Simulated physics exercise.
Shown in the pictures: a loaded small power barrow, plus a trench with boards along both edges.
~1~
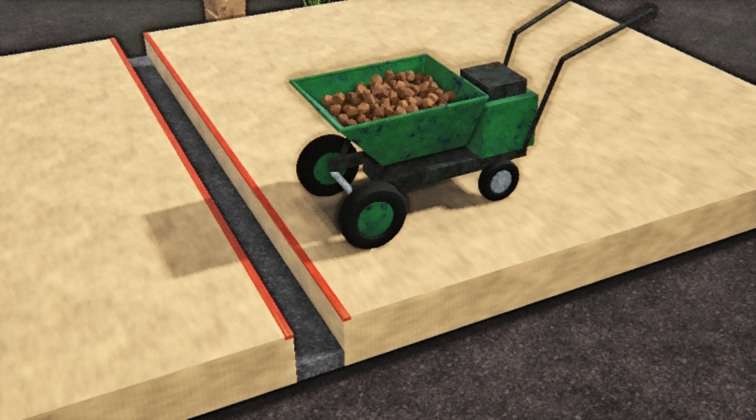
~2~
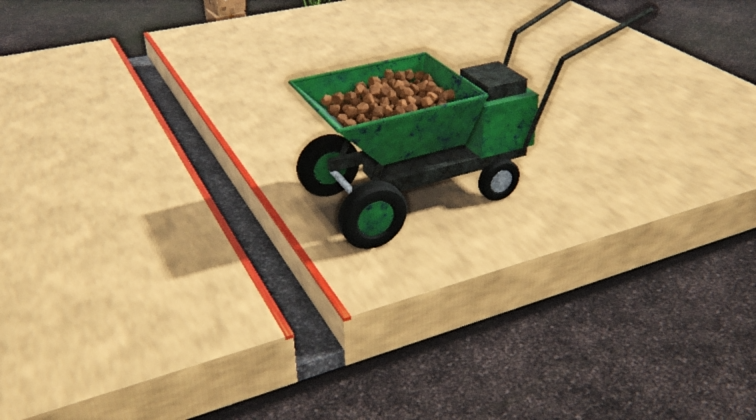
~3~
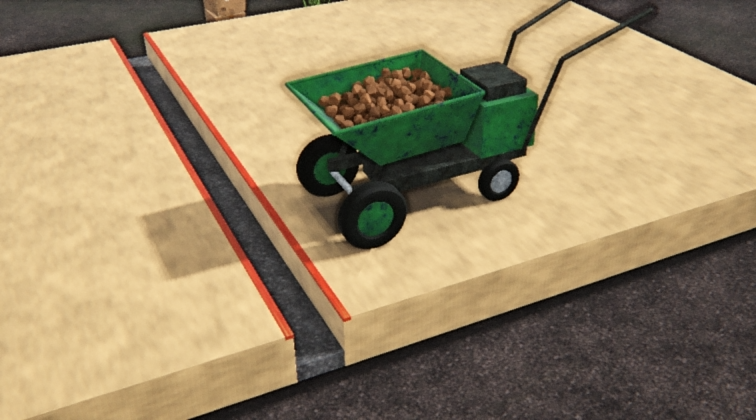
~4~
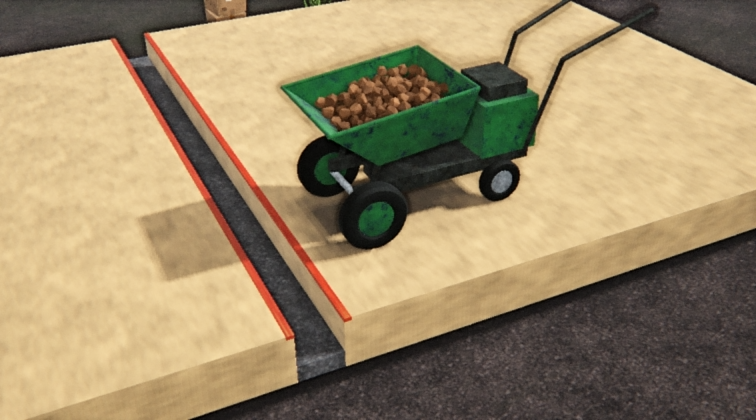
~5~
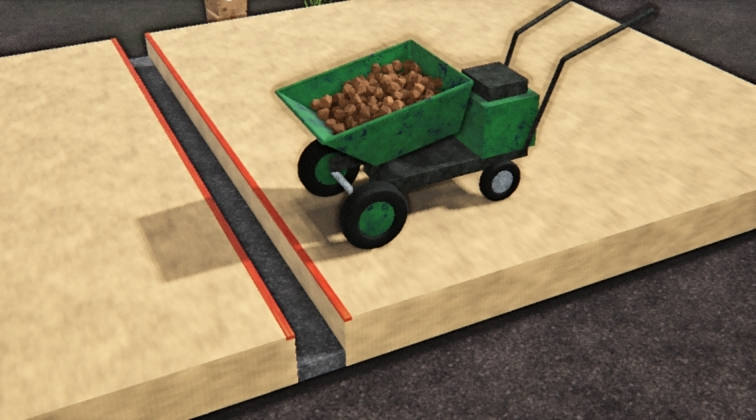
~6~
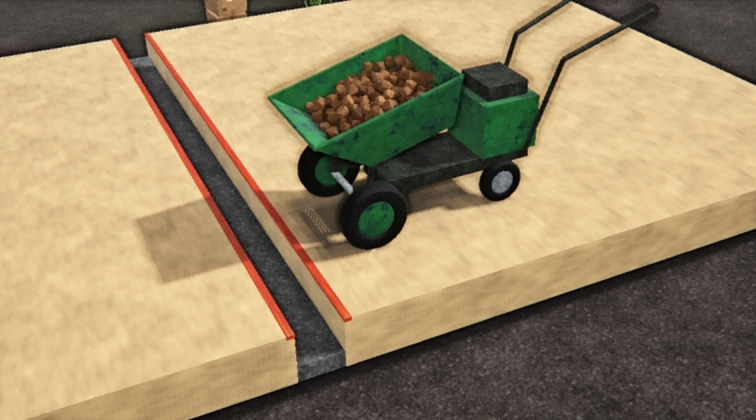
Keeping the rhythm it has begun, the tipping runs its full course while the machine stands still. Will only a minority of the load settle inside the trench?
Yes. Lesser share.
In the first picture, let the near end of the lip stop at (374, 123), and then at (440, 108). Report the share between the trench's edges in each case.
The shares come out close to 80 and 50 per cent, in that order.
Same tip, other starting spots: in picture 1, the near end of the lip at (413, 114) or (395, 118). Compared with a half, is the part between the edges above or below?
Run 1 - a majority. Run 2 - a majority.
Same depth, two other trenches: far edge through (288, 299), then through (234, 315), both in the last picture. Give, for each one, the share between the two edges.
Well, it'd be something like 0 per cent the first time and 80 per cent the second.
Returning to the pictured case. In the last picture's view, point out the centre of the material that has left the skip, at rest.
(199, 252).
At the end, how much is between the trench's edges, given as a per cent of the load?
Result: Near 15 in a hundred.
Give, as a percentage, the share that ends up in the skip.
Estimate: Some 5 %.
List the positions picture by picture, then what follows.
The first picture shows lip of the skip at (340, 131), level; top of the load at (393, 97), clay clods; first edge of the trench at (326, 287); far edge at (270, 303), the trench under half as wide as the skip, and about as deep as wide.
The second picture shows lip of the skip at (339, 131), level; top of the load at (392, 96).
The third picture shows lip of the skip at (335, 134), tipped barely; top of the load at (403, 92).
The fourth picture shows lip of the skip at (330, 137), tipped a little; top of the load at (394, 88).
The fifth picture shows lip of the skip at (323, 142), tipped a little; top of the load at (400, 84).
The sixth picture shows lip of the skip at (315, 149), tipped clearly; top of the load at (403, 89); first edge of the trench at (327, 287); far edge at (271, 304).
Soon, skip tipped steeply; all in the skip.
A while on, skip tipped right over; about two thirds in the skip; a stray few in or heaped over the trench; about a third beyond it; a stray few falling.
Towards the end, skip tipped right over; a small part in the skip; a small part in or heaped over the trench; most beyond it.
Finally, skip tipped right over; a small part in the skip; a small part in or heaped over the trench; most beyond it.
